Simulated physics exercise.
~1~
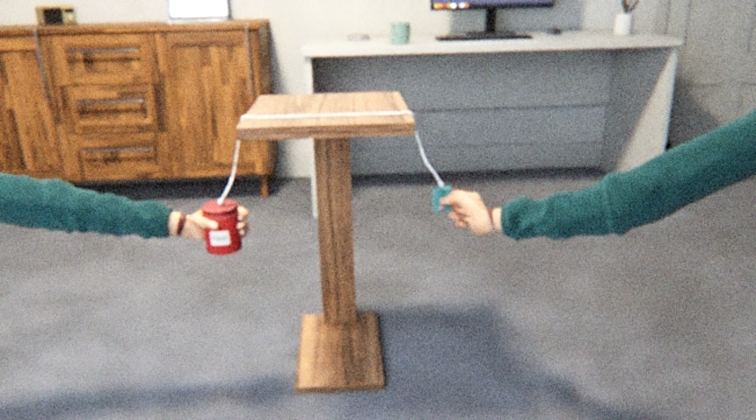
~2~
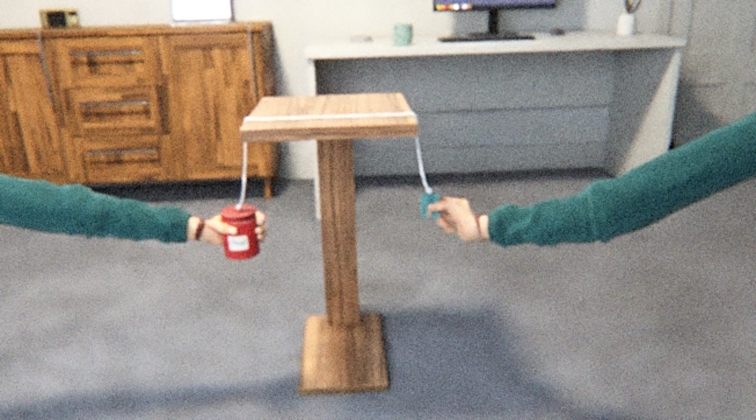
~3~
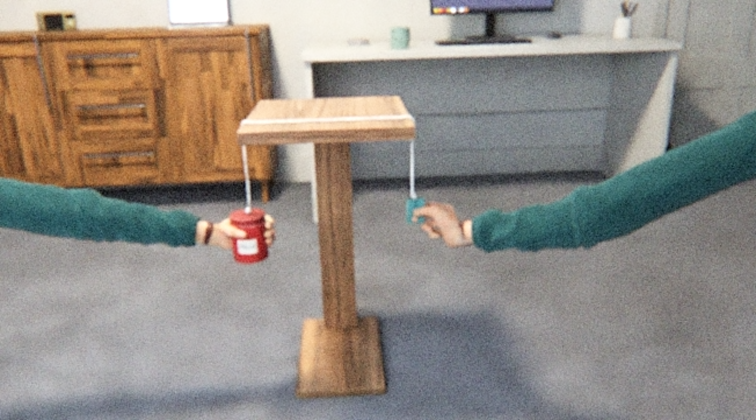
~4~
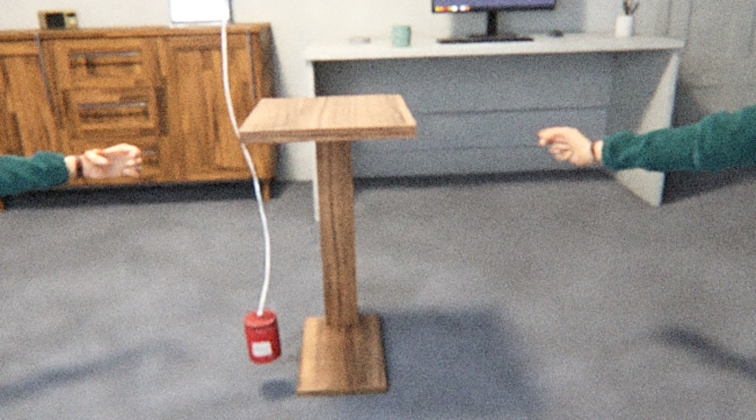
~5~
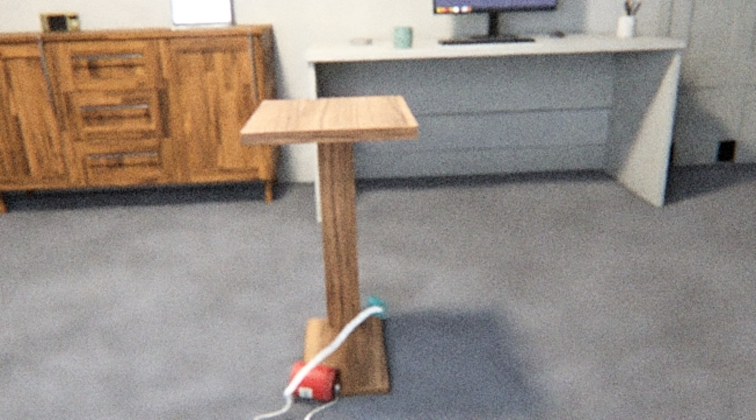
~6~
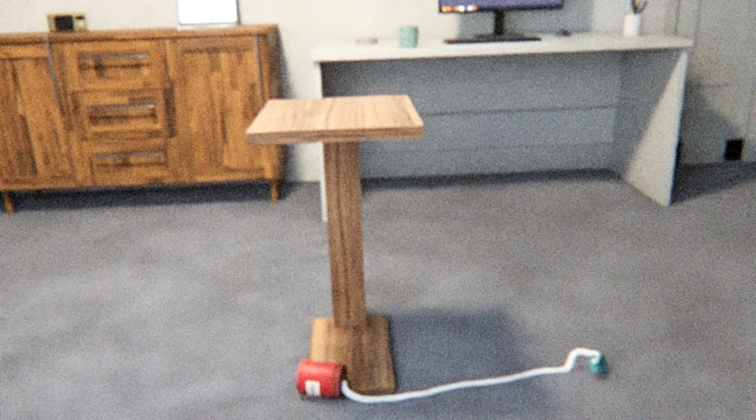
At first, a white ribbon lies across a wooden side table, its ends hanging down to a red jar held by a hand on the left and a small teal object held on the right. The two hands in green sleeves ease inward until both ends hang nearly straight. Then the hands let go and draw back, and the jar drops on the left, dragging the ribbon off that side. The jar and teal object land around the table's base. Finally, the jar lies on its side, with the ribbon stretched across the floor to the teal object at right.
